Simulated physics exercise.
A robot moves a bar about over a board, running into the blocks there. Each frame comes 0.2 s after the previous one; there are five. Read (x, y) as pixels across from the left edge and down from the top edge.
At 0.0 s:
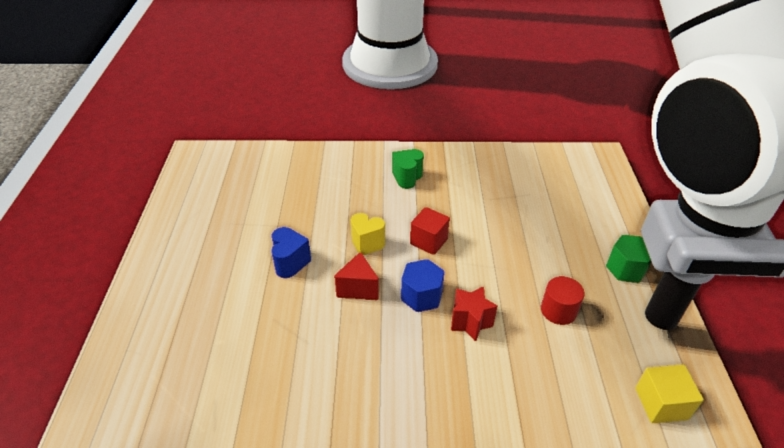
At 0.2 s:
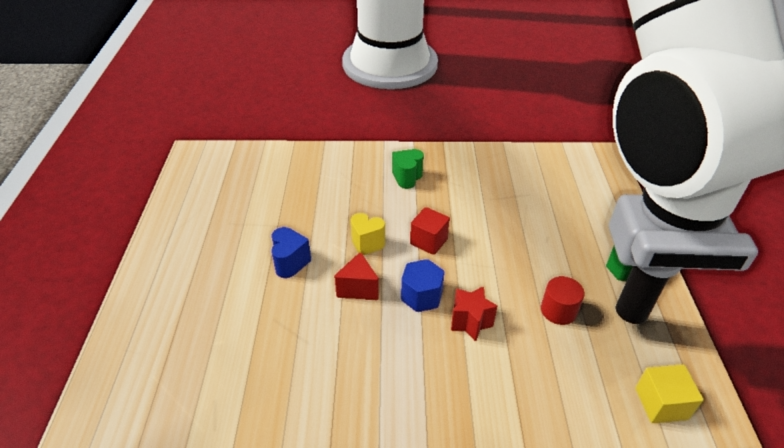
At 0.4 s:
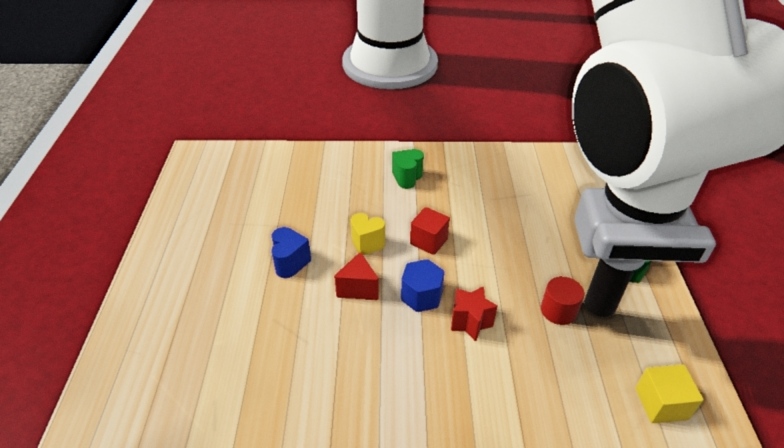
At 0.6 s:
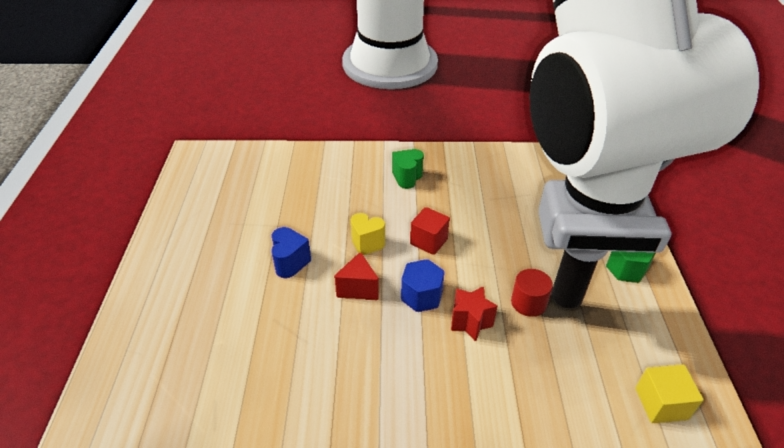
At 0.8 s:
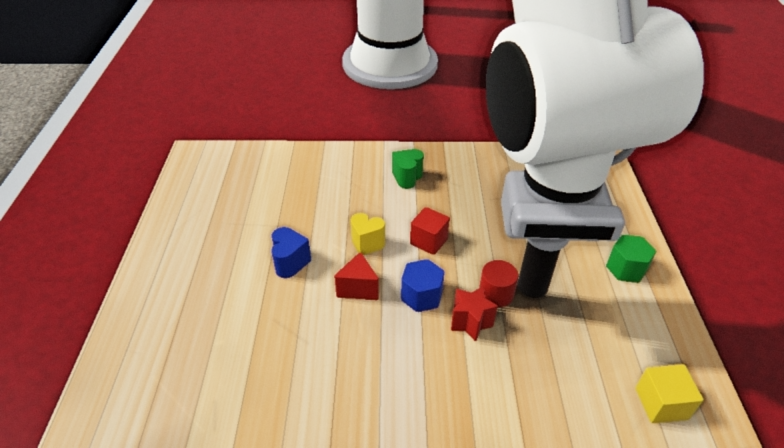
A robot arm sweeps its black bar leftward over a wooden board, pushing a red round block up beside a red star.
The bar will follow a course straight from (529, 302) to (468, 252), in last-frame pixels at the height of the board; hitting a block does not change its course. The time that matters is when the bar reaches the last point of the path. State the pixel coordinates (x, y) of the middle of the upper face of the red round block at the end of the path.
I expect it at (465, 260).
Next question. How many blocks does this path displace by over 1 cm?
My guess is one.
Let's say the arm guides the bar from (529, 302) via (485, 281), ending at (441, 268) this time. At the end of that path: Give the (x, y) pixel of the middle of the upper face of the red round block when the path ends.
It is going to be at (416, 259).
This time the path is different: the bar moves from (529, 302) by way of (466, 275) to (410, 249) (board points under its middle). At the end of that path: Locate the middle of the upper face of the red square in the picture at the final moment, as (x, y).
Somewhere near (419, 208).
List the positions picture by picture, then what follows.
The first picture shows tip of the bar (661, 317), middles of tops, red square (430, 220), red round block (566, 290).
The second picture shows bar (632, 312), nothing pushed.
The third picture shows bar (600, 305), nothing pushed.
The fourth picture shows bar (567, 297), red round block (534, 282).
The fifth picture shows bar (533, 287), red square (430, 220), red round block (500, 273).
What follows on the original path. Halfway along, bar (499, 260); red round block (470, 262).
At the end, bar (470, 237); red square unmoved; red round block (465, 260).
